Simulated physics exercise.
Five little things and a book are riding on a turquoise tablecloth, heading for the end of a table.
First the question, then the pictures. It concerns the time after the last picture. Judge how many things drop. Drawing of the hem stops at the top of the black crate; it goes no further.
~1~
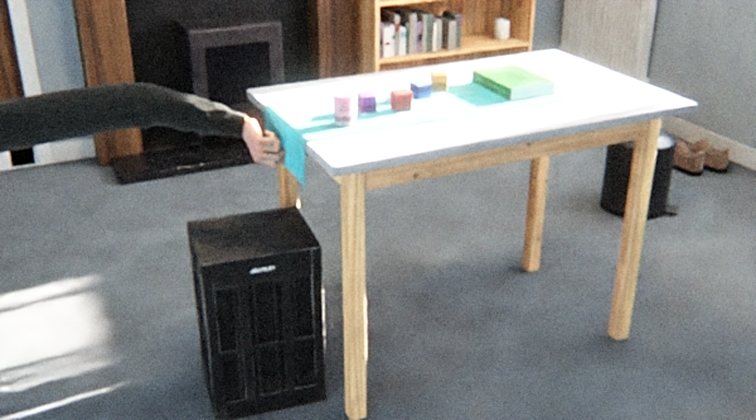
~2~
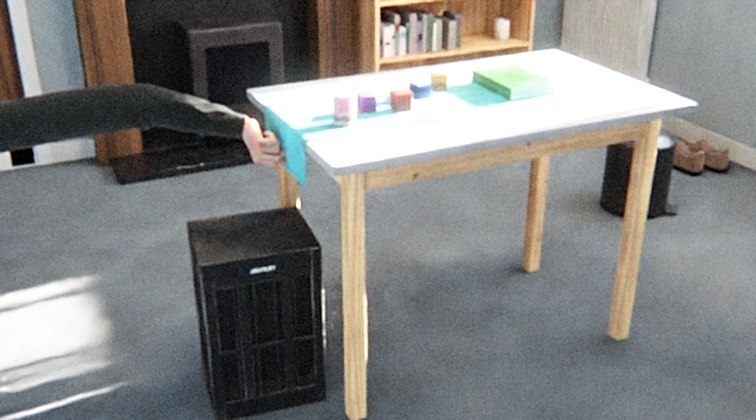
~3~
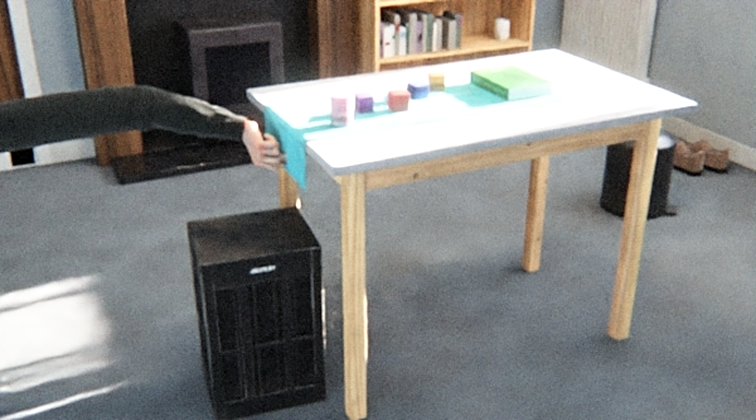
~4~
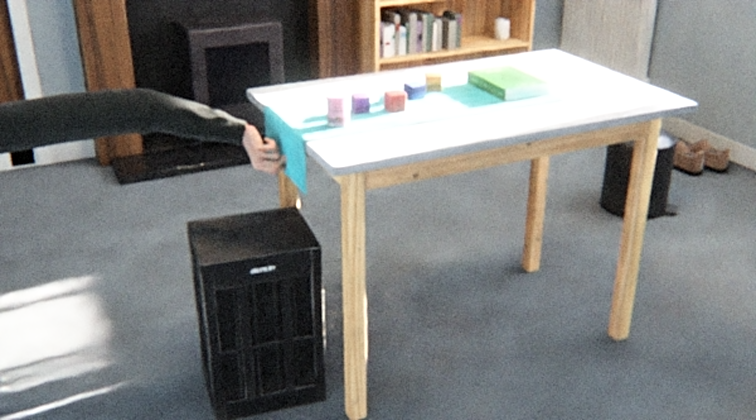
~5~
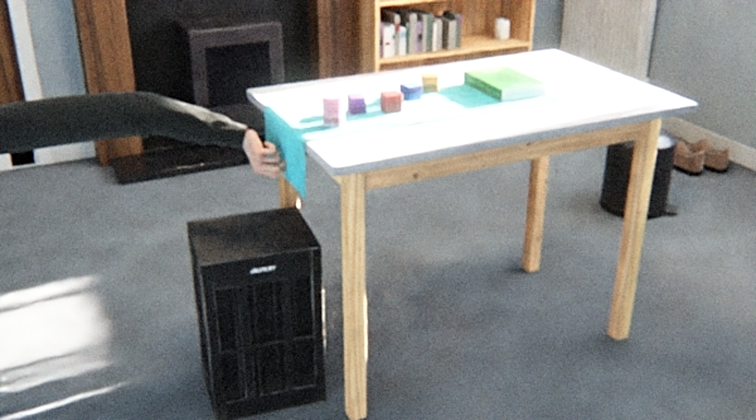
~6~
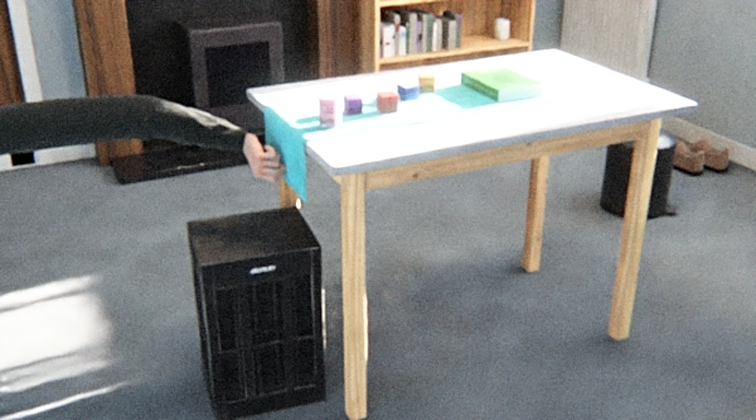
The number of things lost will likely be one.
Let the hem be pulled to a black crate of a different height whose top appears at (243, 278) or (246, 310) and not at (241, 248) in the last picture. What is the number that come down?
Then 2 and 3.
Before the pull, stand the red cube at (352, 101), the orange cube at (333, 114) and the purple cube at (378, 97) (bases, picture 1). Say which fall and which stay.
The red cube stays put; the orange cube ends up off; the purple cube stays put.
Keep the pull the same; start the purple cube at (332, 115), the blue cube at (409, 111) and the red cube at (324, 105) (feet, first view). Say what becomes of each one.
The purple cube? It tips off. The blue cube stays where it is, and the red cube tips off.
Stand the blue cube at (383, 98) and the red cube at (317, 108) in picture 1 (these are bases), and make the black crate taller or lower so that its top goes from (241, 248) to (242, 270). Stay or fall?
The blue cube ends up still on top and the red cube ends up off the top.
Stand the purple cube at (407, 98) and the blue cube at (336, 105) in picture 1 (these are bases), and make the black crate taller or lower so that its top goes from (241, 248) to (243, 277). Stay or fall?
The purple cube ends up still on top and the blue cube ends up off the top.
Soon after, hem near (286, 202); all still up.
After that, hem on the crate; pink can gone.
In the end, hem on the crate; pink can gone. The answer is one.
